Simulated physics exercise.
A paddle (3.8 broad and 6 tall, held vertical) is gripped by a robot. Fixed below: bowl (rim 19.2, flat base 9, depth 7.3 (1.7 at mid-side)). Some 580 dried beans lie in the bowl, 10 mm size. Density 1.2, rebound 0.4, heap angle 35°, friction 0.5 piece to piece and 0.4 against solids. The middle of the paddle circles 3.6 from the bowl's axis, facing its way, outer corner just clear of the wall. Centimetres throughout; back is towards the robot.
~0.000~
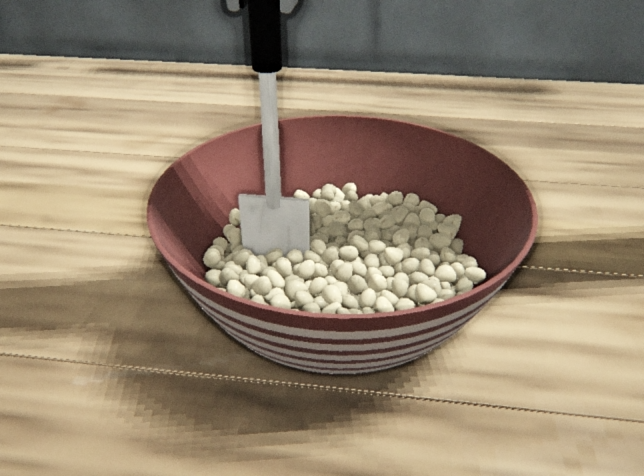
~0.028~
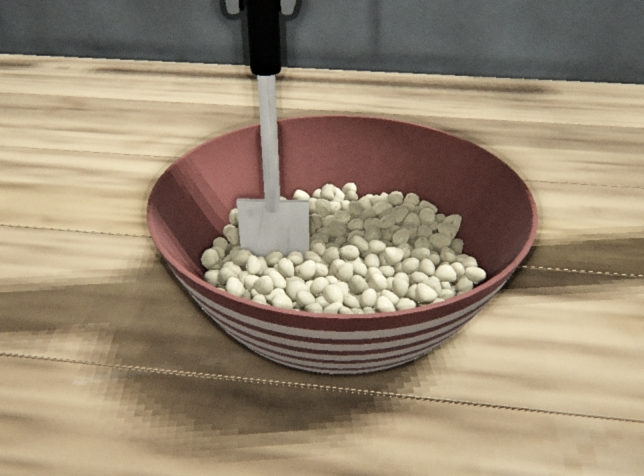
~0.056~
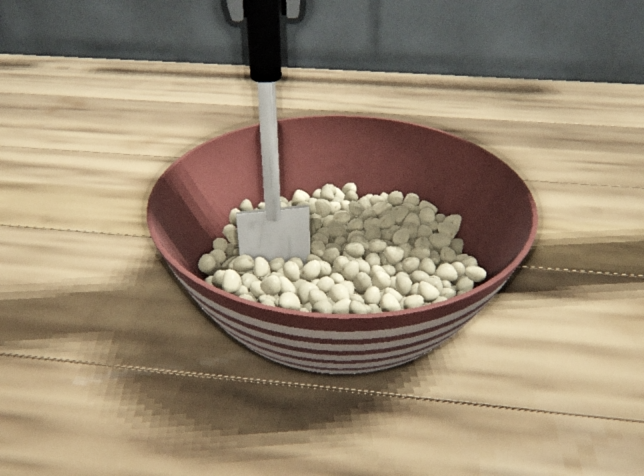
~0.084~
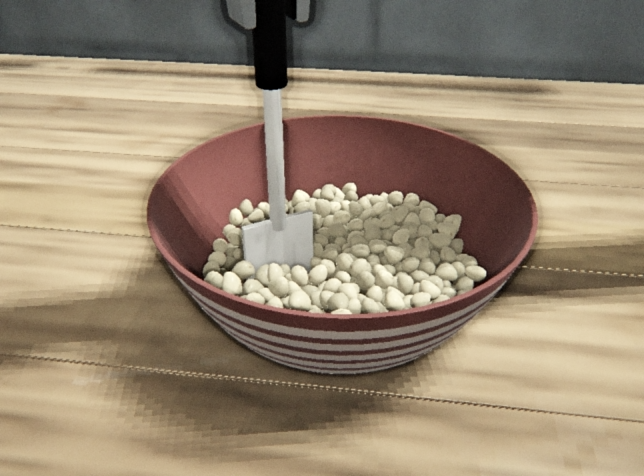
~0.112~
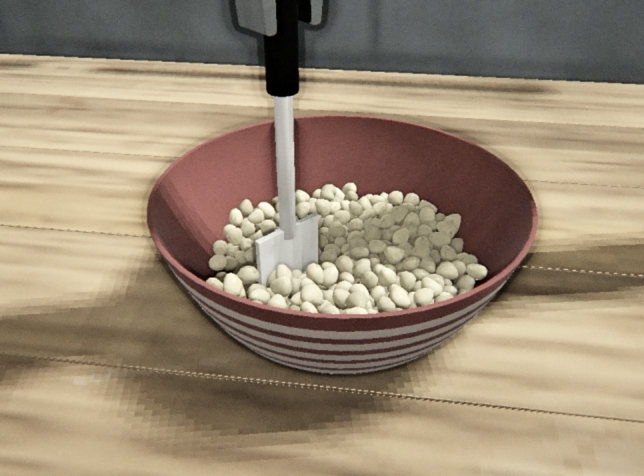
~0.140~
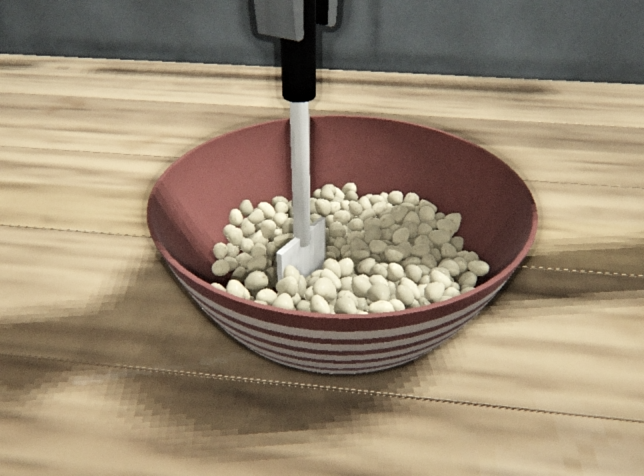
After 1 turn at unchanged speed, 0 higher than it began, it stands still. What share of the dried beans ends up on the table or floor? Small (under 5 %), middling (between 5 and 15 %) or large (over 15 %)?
Share on the table or floor: Small (under 5 %).
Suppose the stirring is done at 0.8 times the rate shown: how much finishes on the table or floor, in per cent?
Some 0 per cent.
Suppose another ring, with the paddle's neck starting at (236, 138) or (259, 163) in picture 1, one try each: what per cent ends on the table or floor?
Some 5 and 0 per cent.
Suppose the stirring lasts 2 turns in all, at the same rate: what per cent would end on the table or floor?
Then about 5 per cent.
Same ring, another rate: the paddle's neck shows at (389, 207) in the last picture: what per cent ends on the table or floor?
Some 20 per cent.
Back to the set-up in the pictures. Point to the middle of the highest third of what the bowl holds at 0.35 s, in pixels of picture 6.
At about (438, 206).
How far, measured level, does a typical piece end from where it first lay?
About 7 cm.
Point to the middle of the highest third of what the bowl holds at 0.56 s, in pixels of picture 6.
Around (269, 188).
By 0.35 s, 179° round, highest piece 8 above the table; 579 in the bowl.
By 0.56 s, 292° round, highest piece 8 above the table; 578 in the bowl, 1 on the table or floor.
By 0.87 s, 0° round, highest piece 7 above the table; 577 in the bowl, 2 on the table or floor.
By 1.57 s, 0° round, highest piece 7 above the table; 577 in the bowl, 2 on the table or floor.
Final count, 577 in the bowl, 2 on the table or floor. That is 0 % on the table or floor.
